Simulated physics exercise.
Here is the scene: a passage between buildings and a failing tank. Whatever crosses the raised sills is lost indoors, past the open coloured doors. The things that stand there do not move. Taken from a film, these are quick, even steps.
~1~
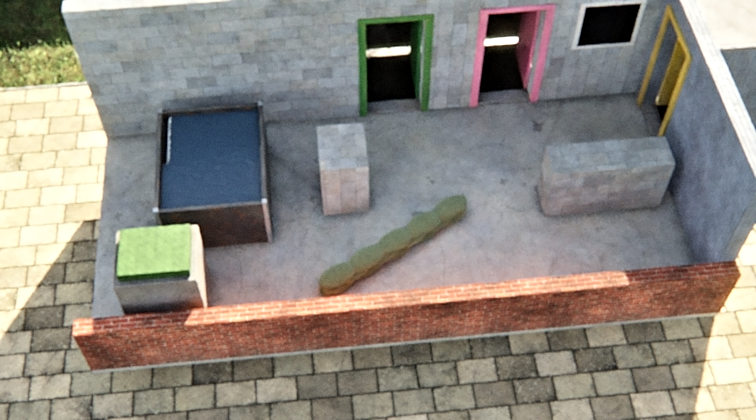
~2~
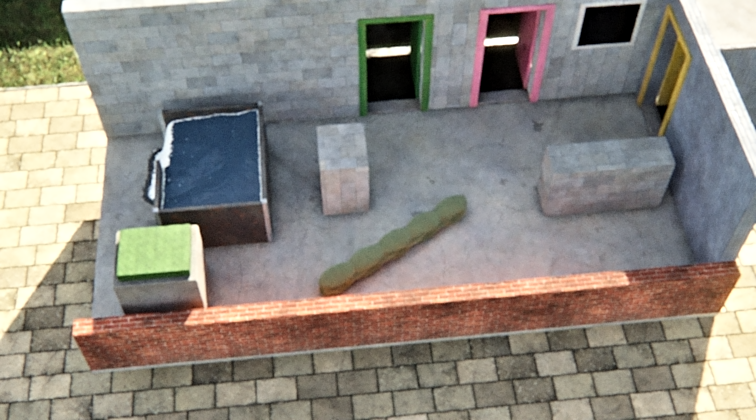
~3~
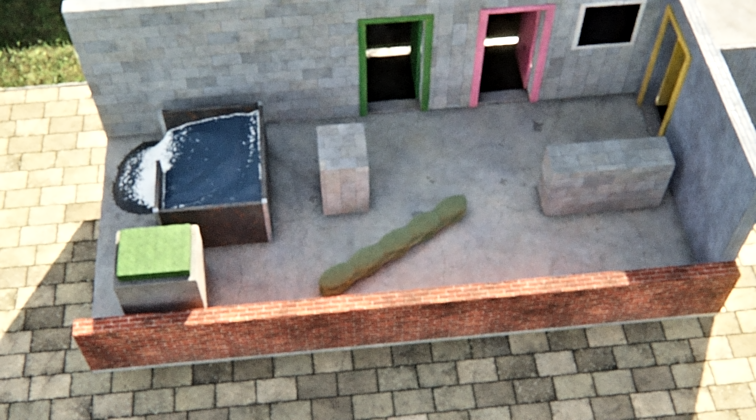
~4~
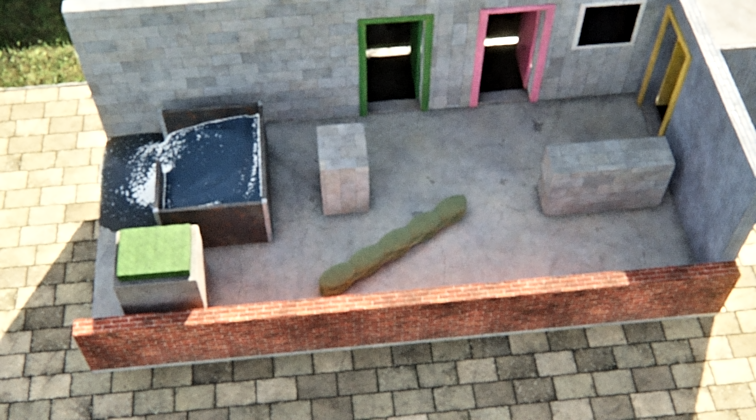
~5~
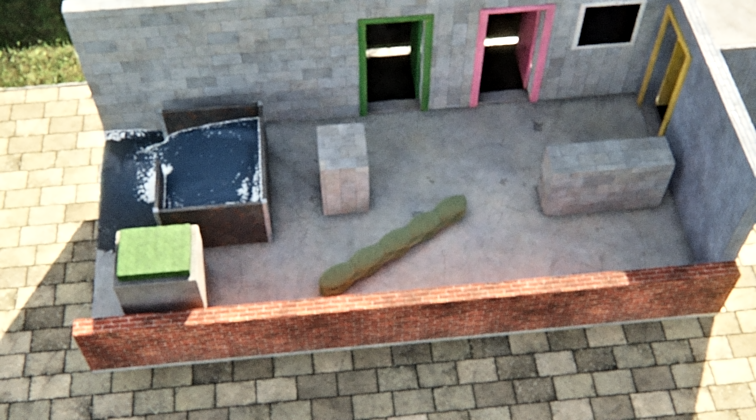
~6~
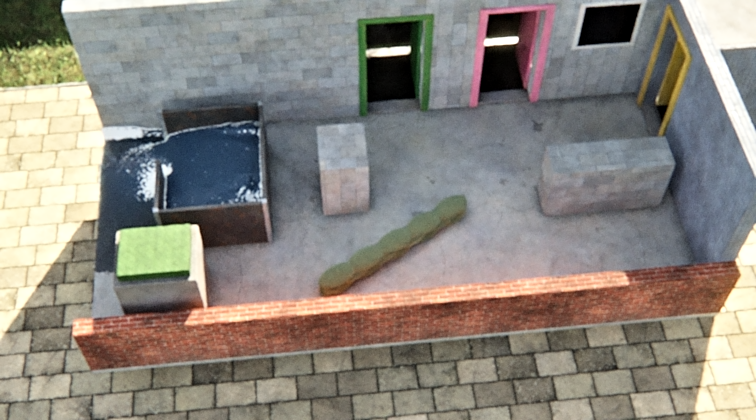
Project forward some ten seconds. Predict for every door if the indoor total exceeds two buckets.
Prediction: The pink door does not exceed it, the yellow door does not exceed it, the green door does not exceed it.
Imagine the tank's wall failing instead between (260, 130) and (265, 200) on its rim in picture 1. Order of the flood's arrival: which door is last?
That's the yellow one.
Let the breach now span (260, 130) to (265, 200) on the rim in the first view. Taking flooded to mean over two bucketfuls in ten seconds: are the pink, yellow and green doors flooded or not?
The pink one tops the mark; the yellow one tops the mark; the green one tops the mark.
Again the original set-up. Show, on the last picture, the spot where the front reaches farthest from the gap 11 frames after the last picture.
I'd go with roughly (265, 128).
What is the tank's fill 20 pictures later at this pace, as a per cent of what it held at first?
Near 28 in a hundred.
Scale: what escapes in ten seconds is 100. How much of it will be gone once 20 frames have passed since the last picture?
I'd estimate some 70 per cent.
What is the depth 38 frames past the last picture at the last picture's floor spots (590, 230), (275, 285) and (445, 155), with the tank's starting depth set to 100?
Estimate: 0, 0, 0 %.
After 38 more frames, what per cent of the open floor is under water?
About 5 in a hundred.
A moment on, water covers 5 % of the floor; the pink door not reached, the yellow door not reached, the green door not reached.
Next, water covers 10 % of the floor; the pink door not reached, the yellow door not reached, the green door not reached.
Then, water covers 10 % of the floor; the pink door not reached, the yellow door not reached, the green door not reached.
Later, water covers 5 % of the floor; the pink door not reached, the yellow door not reached, the green door not reached.
In the end, water covers 5 % of the floor; the pink door not reached, the yellow door not reached, the green door not reached.
